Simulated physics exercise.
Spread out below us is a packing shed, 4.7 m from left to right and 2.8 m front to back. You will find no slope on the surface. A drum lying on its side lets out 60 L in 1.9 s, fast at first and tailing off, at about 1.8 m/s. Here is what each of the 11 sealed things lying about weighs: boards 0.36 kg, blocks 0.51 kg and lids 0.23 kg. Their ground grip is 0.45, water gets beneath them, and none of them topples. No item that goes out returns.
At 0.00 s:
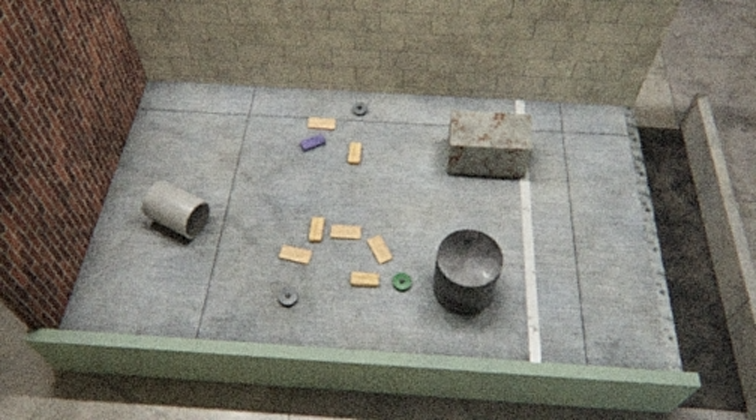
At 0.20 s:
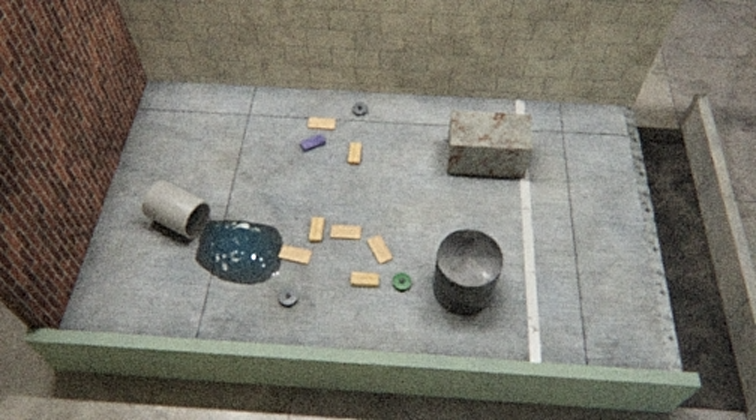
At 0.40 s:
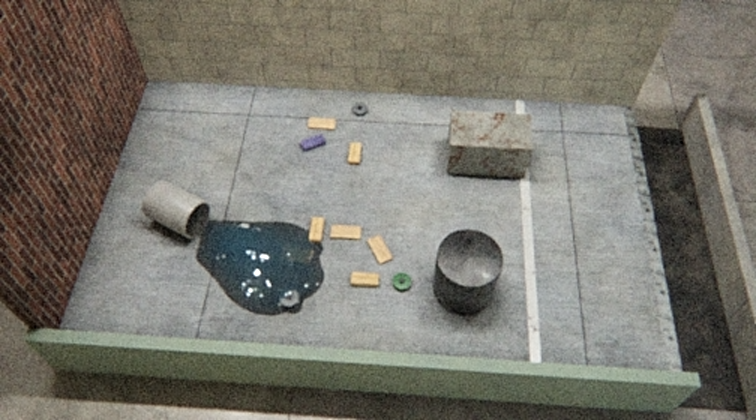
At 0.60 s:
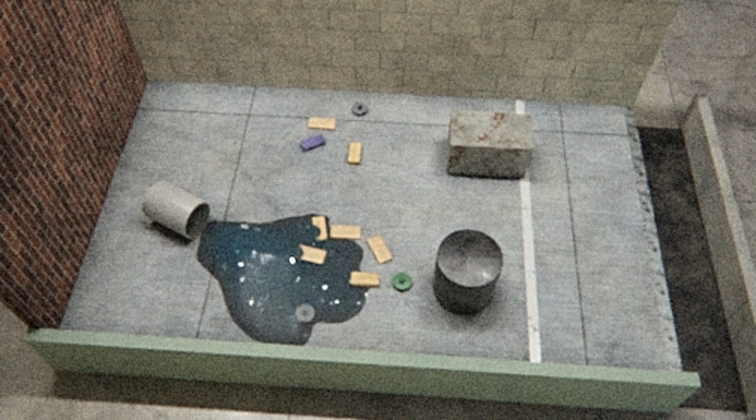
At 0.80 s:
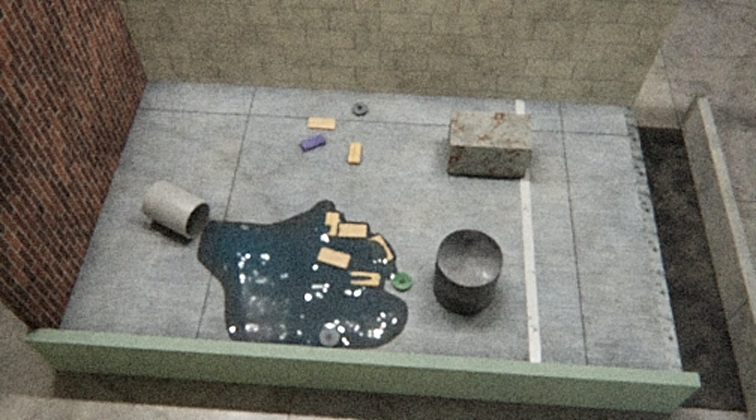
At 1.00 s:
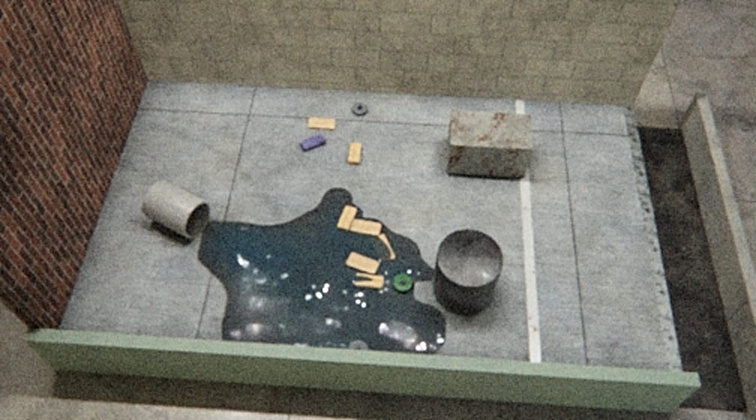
Dark water spreading from a grey drum on its side across a concrete floor, reaching wooden blocks and shifting a few rightward.
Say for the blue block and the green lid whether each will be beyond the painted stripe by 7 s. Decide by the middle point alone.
Blue block: Not over; green lid: Over.
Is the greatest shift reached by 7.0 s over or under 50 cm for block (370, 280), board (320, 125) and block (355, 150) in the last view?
Taking them in order, the first is beyond the mark, the second within the mark and the third within the mark.
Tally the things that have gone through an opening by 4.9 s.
1 of them.
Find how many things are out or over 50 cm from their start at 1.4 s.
My count gives 3.
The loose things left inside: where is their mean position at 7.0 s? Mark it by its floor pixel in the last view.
I'd put it close to (425, 190) in the last view.
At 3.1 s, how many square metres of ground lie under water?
About 3.5 m2.
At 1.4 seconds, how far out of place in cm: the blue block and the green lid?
About 0 and 20 cm by then.
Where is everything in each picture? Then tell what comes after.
The first picture shows the blue block at (313, 141) rests on the ground; the green lid at (402, 281) rests on the ground; 0.0 m2 under water; 0 of 11 have shifted.
The second picture shows the blue block at (313, 141) rests on the ground; the green lid at (402, 281), on the bottom; water covers 0.3 m2; 0 of 11 have shifted.
The third picture shows the blue block at (313, 141), on the bottom; the green lid at (402, 281) rests on the ground; water covers 0.6 m2; 0 of 11 have shifted.
The fourth picture shows the blue block at (313, 141), on the bottom; the green lid at (402, 281) rests on the ground; 1.1 m2 under water; 2 of 11 have shifted.
The fifth picture shows the blue block at (313, 141) rests on the ground; the green lid at (402, 281) rests on the ground; water covers 1.7 m2; 3 of 11 have shifted.
The sixth picture shows the blue block at (313, 141) rests on the ground; the green lid at (403, 282) rests on the ground; 2.0 m2 under water; 4 of 11 have shifted.
After 1.4 s the blue block is near (313, 141), 0.0 m from its start, aground; the green lid is near (421, 302), 0.2 m from its start, afloat; 0 of 11 are over the mark; 3 afloat.
After 3.1 s the blue block is near (313, 141), 0.0 m from its start, aground; the green lid is near (585, 288), 1.5 m from its start, aground; 4 of 11 are over the mark; 0 afloat.
After 4.9 s the blue block is near (313, 141), 0.0 m from its start, aground; the green lid is near (587, 286), 1.5 m from its start, aground; 4 of 11 are over the mark; 0 afloat.
After 7.0 s the blue block is near (313, 141), 0.0 m from its start, aground; the green lid is near (587, 286), 1.5 m from its start, aground; 4 of 11 are over the mark; 0 afloat.
